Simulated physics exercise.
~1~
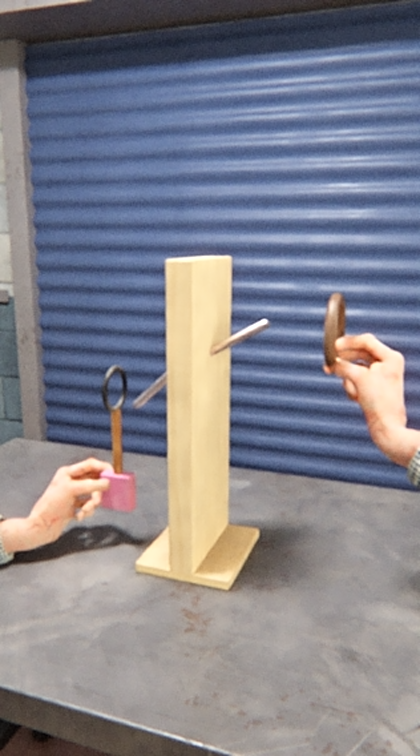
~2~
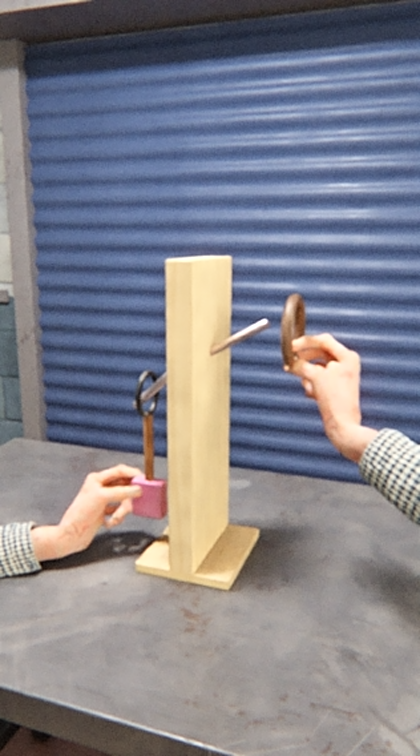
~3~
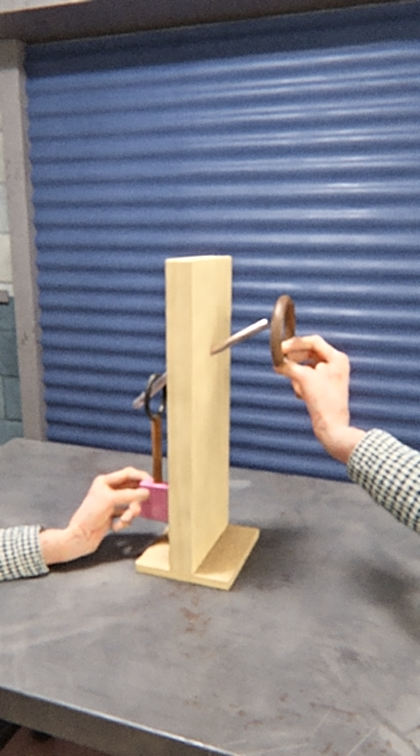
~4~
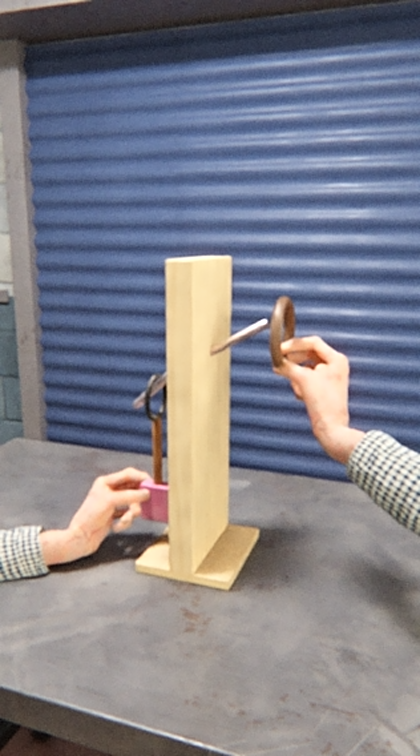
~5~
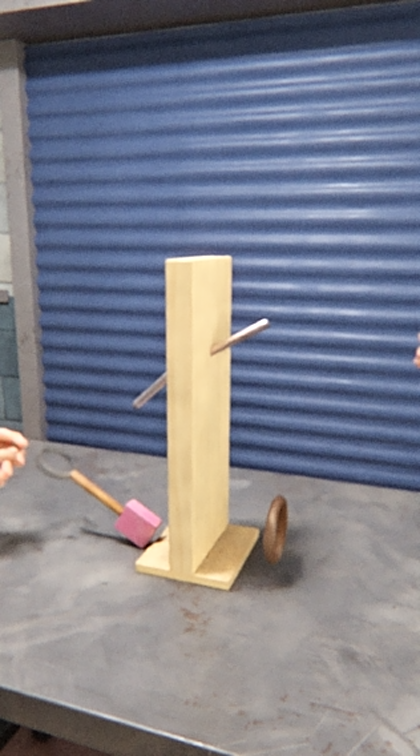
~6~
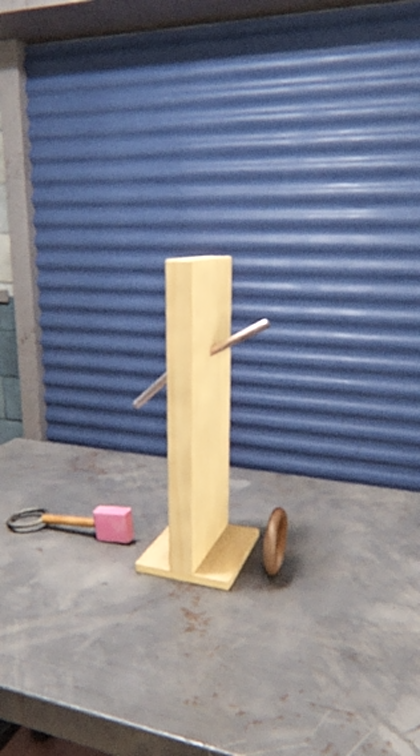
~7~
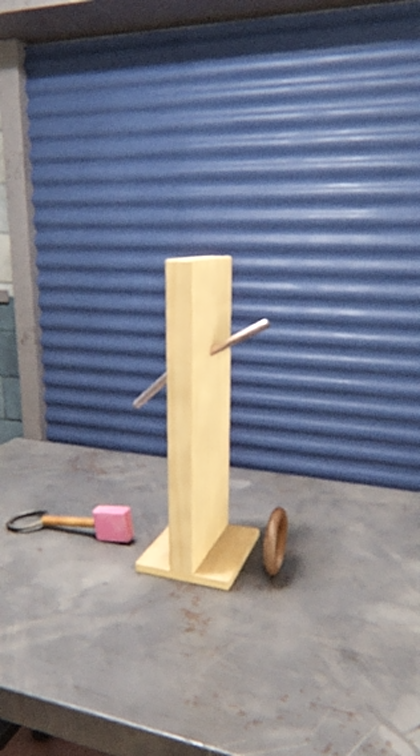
Two hands moved a brown ring and a pink block-ended brush with a black loop toward opposite pegs on a wooden stand, then let go. Both dropped to the table, the ring resting upright against the base and the brush lying flat at left.
